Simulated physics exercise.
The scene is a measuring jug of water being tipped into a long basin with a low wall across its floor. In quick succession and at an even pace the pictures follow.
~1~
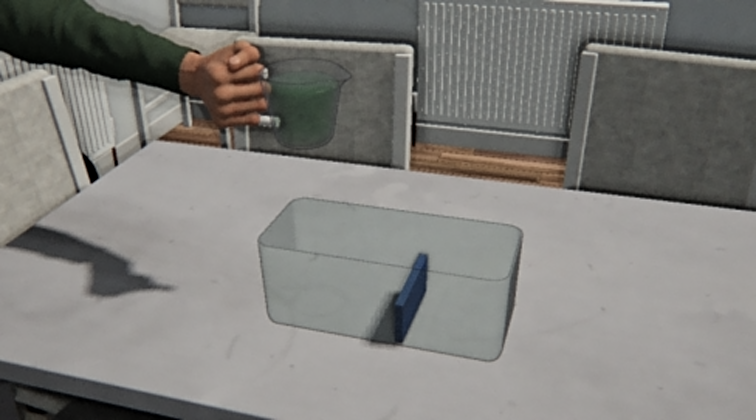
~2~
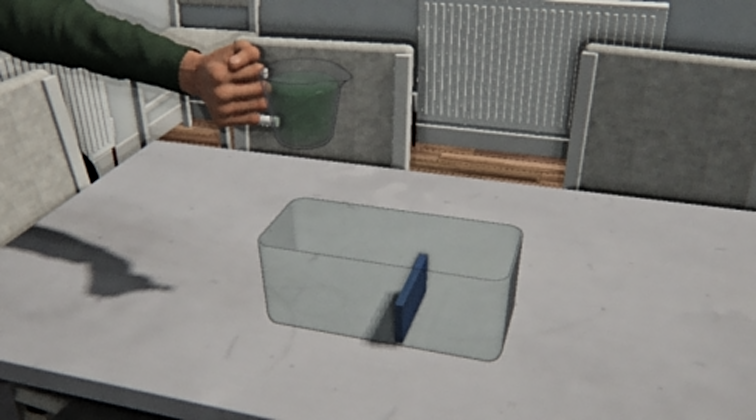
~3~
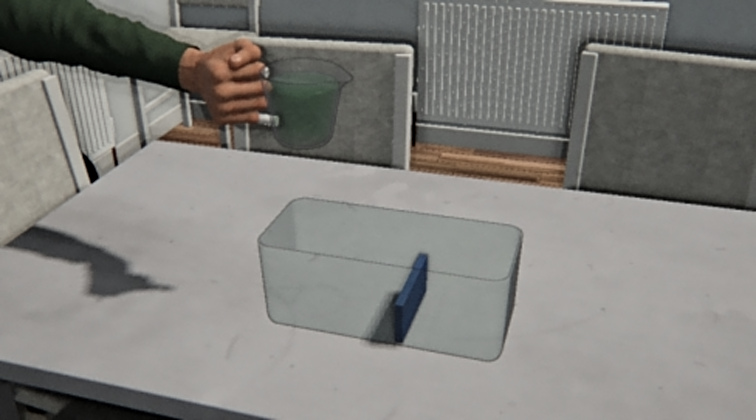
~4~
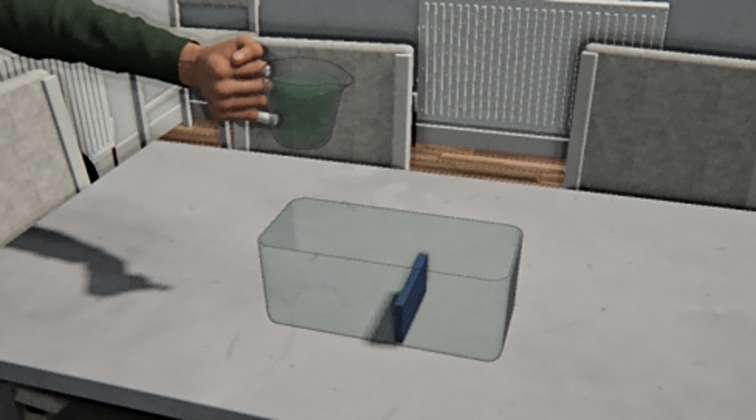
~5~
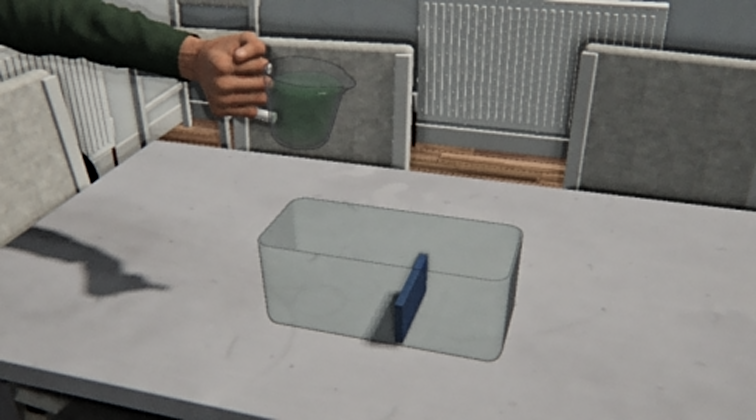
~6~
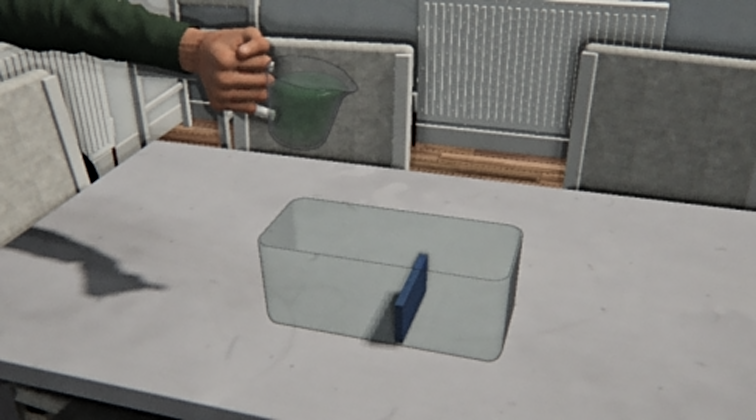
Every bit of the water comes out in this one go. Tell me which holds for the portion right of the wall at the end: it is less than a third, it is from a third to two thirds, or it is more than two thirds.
It is less than a third.
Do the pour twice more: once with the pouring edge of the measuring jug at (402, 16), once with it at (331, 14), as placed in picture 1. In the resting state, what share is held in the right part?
About 90 per cent, then about 10 per cent.
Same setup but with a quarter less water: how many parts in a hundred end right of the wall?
I'd say roughly 0 percent.
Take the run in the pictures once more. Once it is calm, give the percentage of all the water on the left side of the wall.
I'd put it at about 75 per cent.
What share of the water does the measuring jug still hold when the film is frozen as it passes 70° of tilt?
Amount still in: Approx. 65 %.
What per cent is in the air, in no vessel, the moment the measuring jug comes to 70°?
Estimated: 30 per cent or thereabouts.
A moment on, the measuring jug is tipped part way and 64 per cent is still to pour, 4 is left of the wall and 3 right of it.
Next, the measuring jug is tipped right over and 10 per cent is still to pour, 48 is left of the wall and 22 right of it.
Then the measuring jug is tipped right over and 0 per cent is still to pour, 75 is left of the wall and 22 right of it.
Later the measuring jug is tipped right over and 0 per cent is still to pour, 75 is left of the wall and 22 right of it.
At rest 75 per cent lies left of the wall, 22 right of it and 2 outside.
